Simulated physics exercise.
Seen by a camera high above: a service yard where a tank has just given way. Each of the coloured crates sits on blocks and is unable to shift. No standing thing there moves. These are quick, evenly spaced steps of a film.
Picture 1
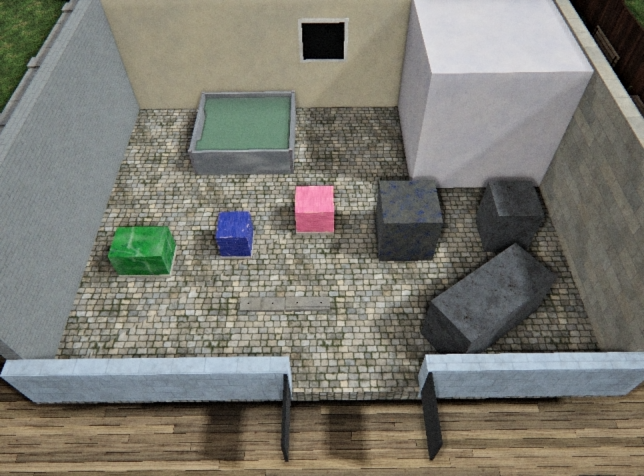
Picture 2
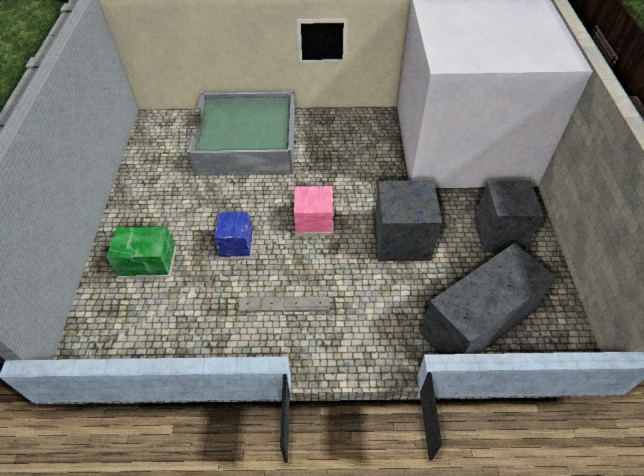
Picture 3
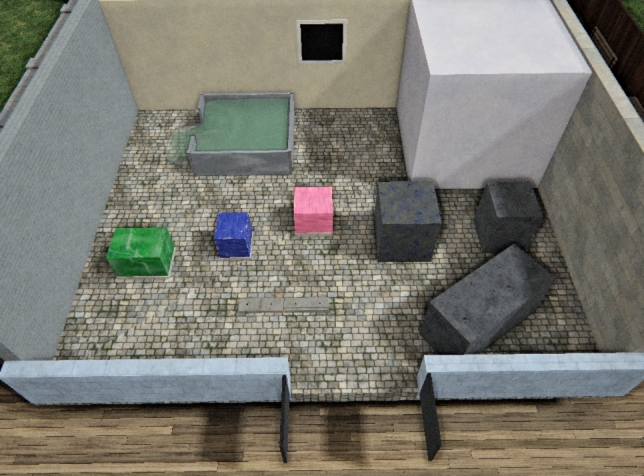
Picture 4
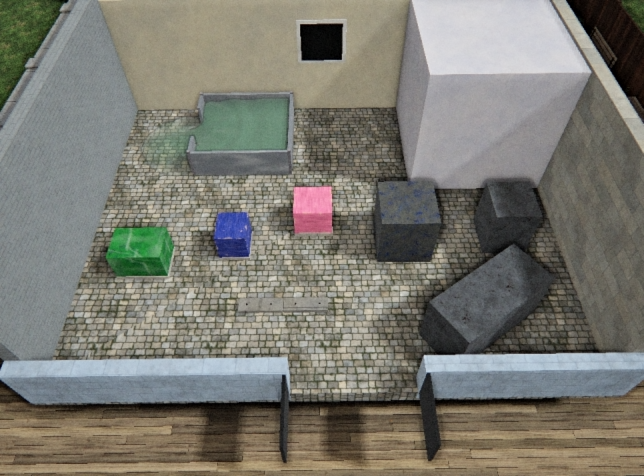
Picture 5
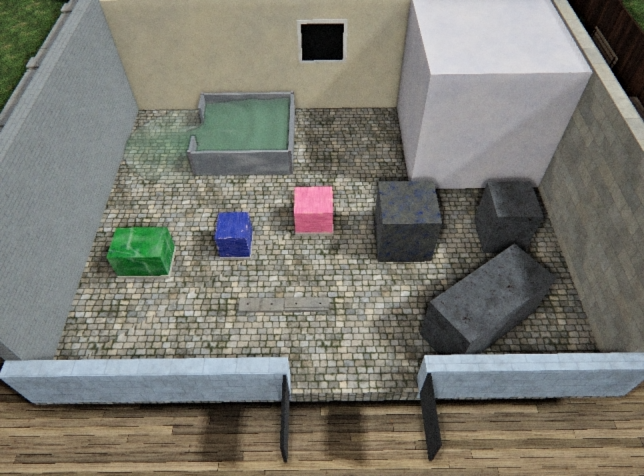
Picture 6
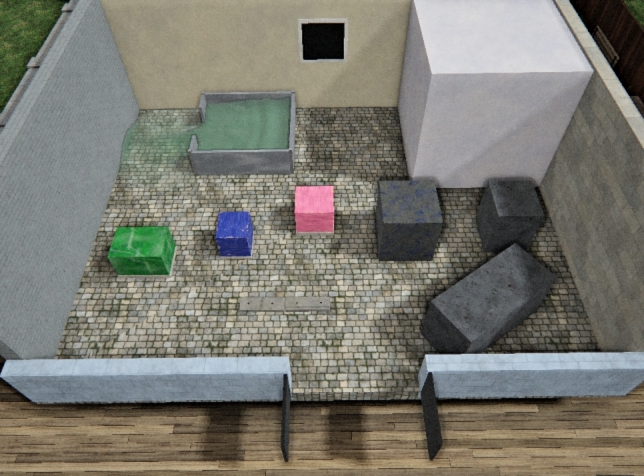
A walled service yard paved with small stones is seen from high above, with wooden boards along the near edge. A grey tank of green water stands at the back left, with green, blue and pink crates before it, and dark grey blocks and a large white block to the right. Water pours from a gap in the tank's left side and spreads leftward over the paving, while all else stays still.
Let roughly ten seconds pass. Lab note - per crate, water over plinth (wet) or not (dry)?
Pink crate: Dry; green crate: Wet; blue crate: Wet.
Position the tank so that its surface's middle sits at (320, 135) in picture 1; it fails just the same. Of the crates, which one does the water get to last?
That is the one in pink.
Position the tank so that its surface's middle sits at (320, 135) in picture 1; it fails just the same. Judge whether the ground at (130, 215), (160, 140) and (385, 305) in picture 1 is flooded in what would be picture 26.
Results in order - swamped, swamped, left untouched.
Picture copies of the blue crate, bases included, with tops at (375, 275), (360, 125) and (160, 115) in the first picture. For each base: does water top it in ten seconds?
Taken as listed, number one never gets reached, number two never gets reached and number three does get flooded.
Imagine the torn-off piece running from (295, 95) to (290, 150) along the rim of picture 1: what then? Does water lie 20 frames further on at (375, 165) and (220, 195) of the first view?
First spot inundated, second spot left untouched.
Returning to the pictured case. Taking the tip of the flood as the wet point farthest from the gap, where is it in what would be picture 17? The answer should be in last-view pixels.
Close to (73, 306), I think.
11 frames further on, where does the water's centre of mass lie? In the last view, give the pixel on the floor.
Point: (206, 147).
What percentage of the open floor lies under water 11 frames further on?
Some 15 in a hundred.
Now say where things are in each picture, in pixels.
The water tank at (245, 123) is whole and still, in the first picture.
Water pours out at (202, 138) and has run to a hidden place, in the second picture.
The front is at (169, 156), out from the gap at (202, 139), in the third picture.
The front is at (145, 150), out from the gap at (201, 139), in the fourth picture.
The front is at (125, 154), out from the gap at (202, 138), in the fifth picture.
Water pours out at (203, 137) and has run to (119, 172), in the sixth picture.
A moment on, water covers 10 % of the floor; the pink crate not reached, the green crate not reached, the blue crate not reached.
Next, water covers 15 % of the floor; the pink crate not reached, the green crate water round its plinth, the blue crate not reached.
Then, water covers 30 % of the floor; the pink crate not reached, the green crate water round its plinth, the blue crate water round its plinth.
Later, water covers 50 % of the floor; the pink crate water round its plinth, the green crate water round its plinth, the blue crate water round its plinth.
In the end, water covers 80 % of the floor; the pink crate stayed above the water, the green crate was topped, the blue crate was topped.
